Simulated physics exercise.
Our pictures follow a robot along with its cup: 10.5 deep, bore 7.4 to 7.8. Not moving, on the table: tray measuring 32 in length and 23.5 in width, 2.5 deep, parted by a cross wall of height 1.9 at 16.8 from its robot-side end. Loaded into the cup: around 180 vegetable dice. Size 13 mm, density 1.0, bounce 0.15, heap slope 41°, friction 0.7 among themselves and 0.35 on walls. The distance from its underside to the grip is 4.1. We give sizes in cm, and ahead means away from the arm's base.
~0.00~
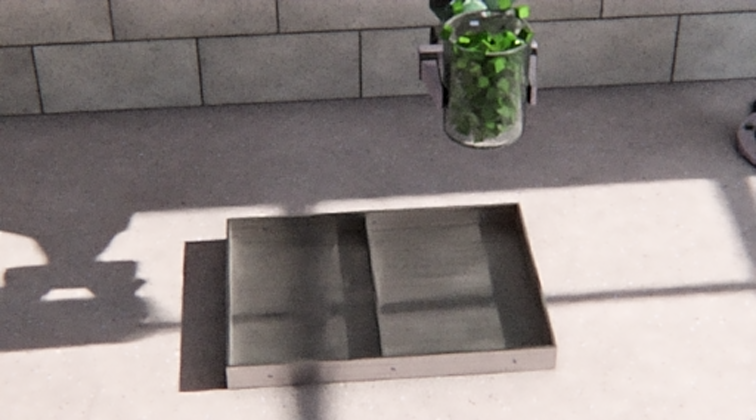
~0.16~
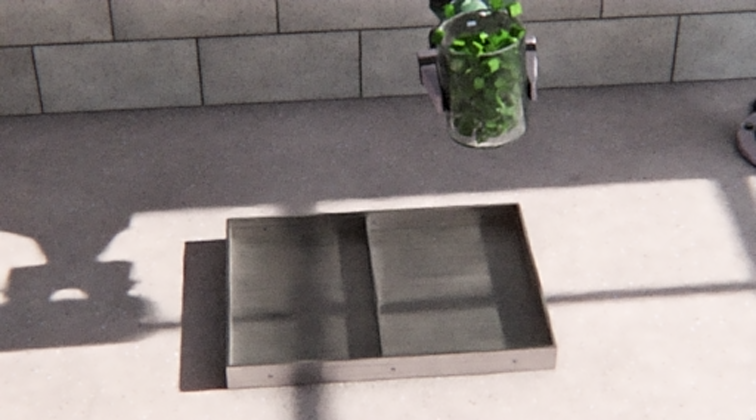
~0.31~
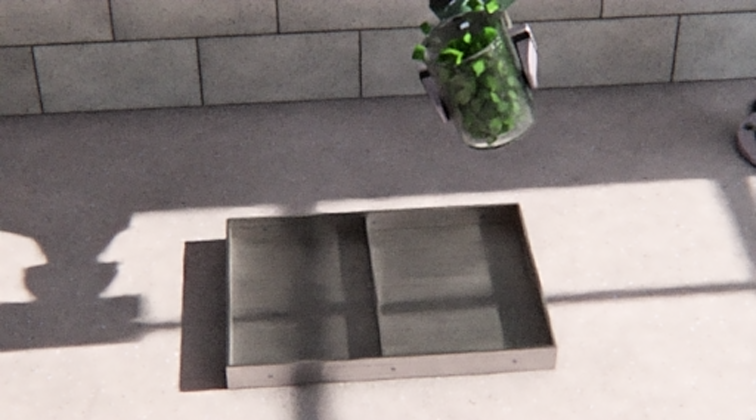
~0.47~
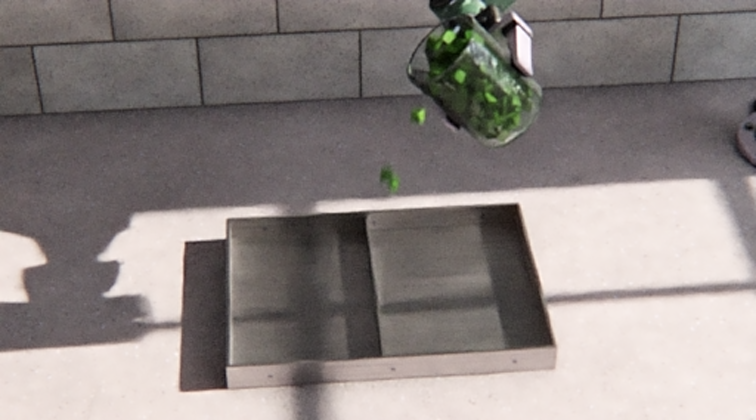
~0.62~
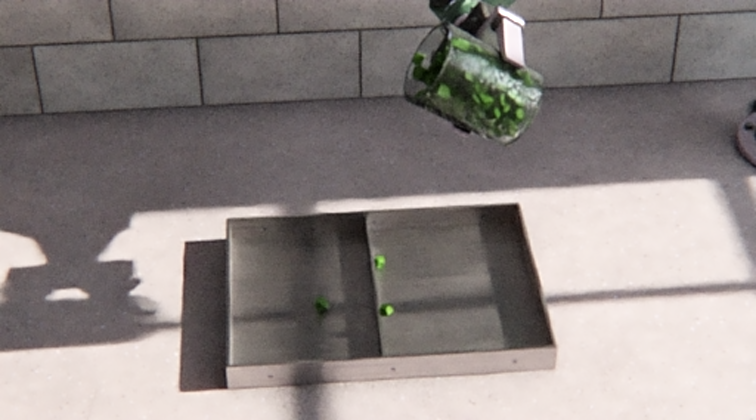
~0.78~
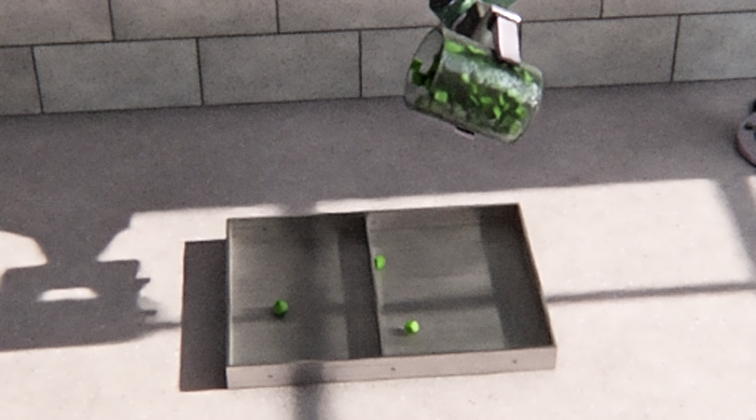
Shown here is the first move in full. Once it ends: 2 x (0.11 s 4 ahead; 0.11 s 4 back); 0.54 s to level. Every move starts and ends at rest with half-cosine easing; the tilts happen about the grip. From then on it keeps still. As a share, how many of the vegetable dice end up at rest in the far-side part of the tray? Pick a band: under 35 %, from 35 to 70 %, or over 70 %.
Under 35 %.
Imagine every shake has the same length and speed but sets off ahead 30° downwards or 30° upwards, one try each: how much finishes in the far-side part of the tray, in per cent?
You'd get some 5 per cent with the first setting and some 35 per cent with the second.
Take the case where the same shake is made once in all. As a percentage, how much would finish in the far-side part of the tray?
It would be near 10 per cent.
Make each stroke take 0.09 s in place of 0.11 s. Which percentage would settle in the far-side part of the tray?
In that case it would be near 25 percent.
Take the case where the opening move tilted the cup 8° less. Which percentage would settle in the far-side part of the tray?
Expected: Around 10 %.
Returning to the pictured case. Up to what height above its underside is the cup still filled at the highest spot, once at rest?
Around 10.0 centimetres above the underside.
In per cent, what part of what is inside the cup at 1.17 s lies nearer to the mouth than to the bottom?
Near 55 in a hundred.
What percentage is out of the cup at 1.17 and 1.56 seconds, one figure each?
In turn: 15 %, then 25 %.
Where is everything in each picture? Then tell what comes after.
The first picture shows cup middle at (486, 81), level; upper third of the load around (487, 56), from x 445 to 525, top at y 5; 180 in the cup.
The second picture shows cup middle at (484, 82), tilted 6° forward; upper third of the load around (485, 57), from x 440 to 520, top at y 5.
The third picture shows cup middle at (481, 82), tilted 22° forward; upper third of the load around (477, 57), from x 420 to 525, top at y 5; 179 in the cup, 1 in flight or on a rim.
The fourth picture shows cup middle at (478, 84), tilted 41° forward; upper third of the load around (472, 64), from x 385 to 525, top at y 35; 177 in the cup, 3 in flight or on a rim.
The fifth picture shows cup middle at (475, 87), tilted 57° forward; upper third of the load around (470, 68), from x 320 to 525, top at y 40; 177 in the cup, 2 in the robot-side part, 1 in the far-side part.
The sixth picture shows cup middle at (475, 88), tilted 63° forward; upper third of the load around (471, 68), from x 280 to 525, top at y 45; 177 in the cup, 2 in the robot-side part, 1 in the far-side part.
After 1.17 s, tilted 63° forward, highest piece 28 above the table; 150 in the cup, 16 in the far-side part, 5 in the robot-side part, 9 in flight or on a rim.
After 1.56 s, tilted 18° forward, highest piece 31 above the table; 137 in the cup, 31 in the far-side part, 12 in the robot-side part.
After 1.96 s, level, highest piece 32 above the table; 137 in the cup, 31 in the far-side part, 12 in the robot-side part.
After 3.01 s, level, highest piece 32 above the table; 137 in the cup, 31 in the far-side part, 12 in the robot-side part.
At rest, 137 in the cup, 31 in the far-side part, 12 in the robot-side part. That is 17 % in the far-side part of the tray.
